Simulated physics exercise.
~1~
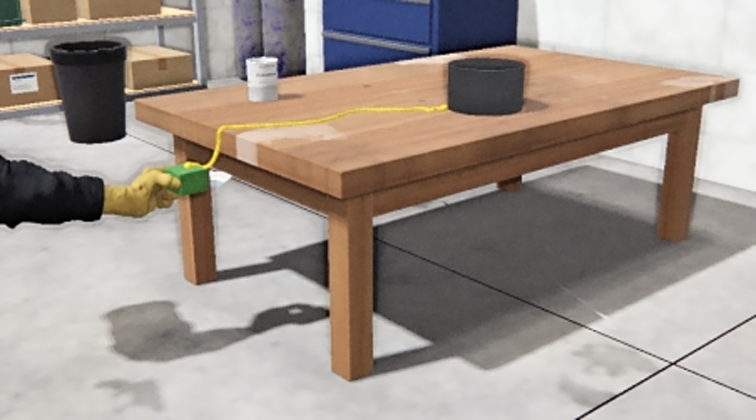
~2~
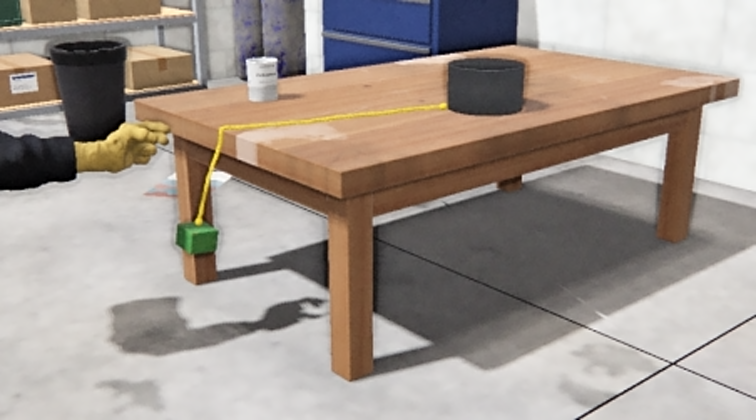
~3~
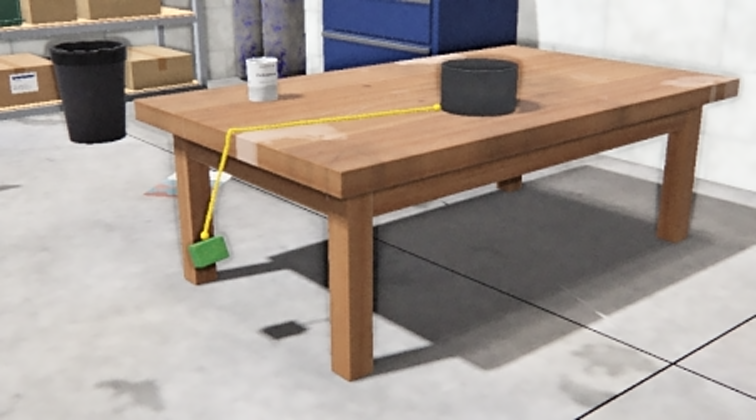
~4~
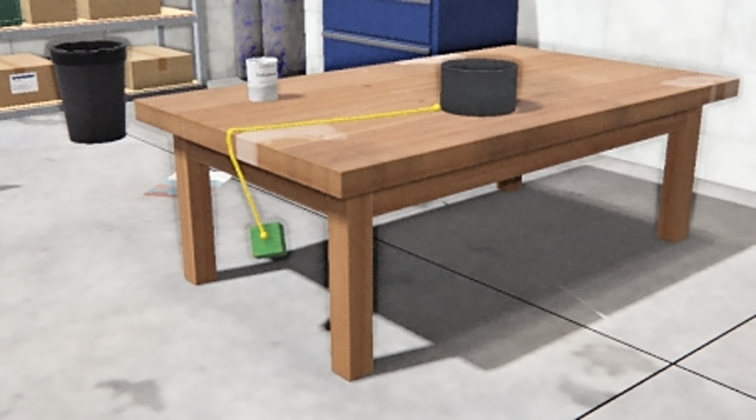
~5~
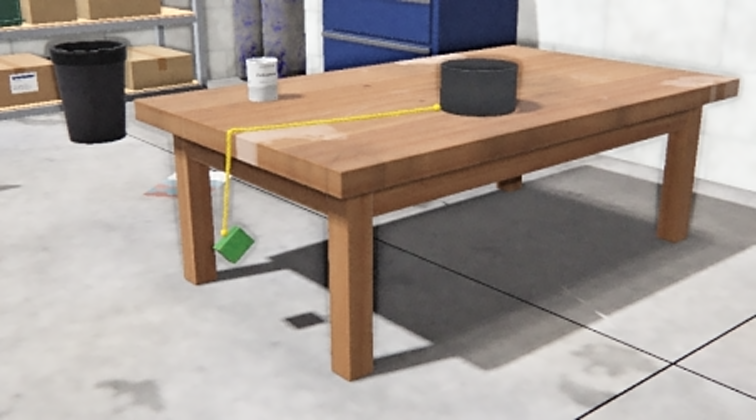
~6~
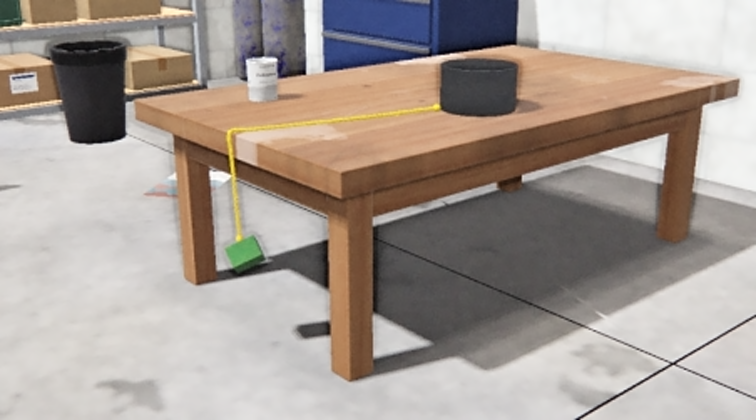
A gloved hand at the left holds a green block beside a wooden workbench, a yellow shoelace running from it across the top to a dark grey pot. The still view looks slightly down on a workshop with a white cup near the bench's back edge, and a black bin, shelved boxes and a blue cabinet behind. The hand lets go and draws back, and the block drops, pulling the lace taut over the edge. The pot shifts slightly left. The block swings right, then back left, turning as it goes. Finally it hangs below the edge above the floor, the cup unmoved.
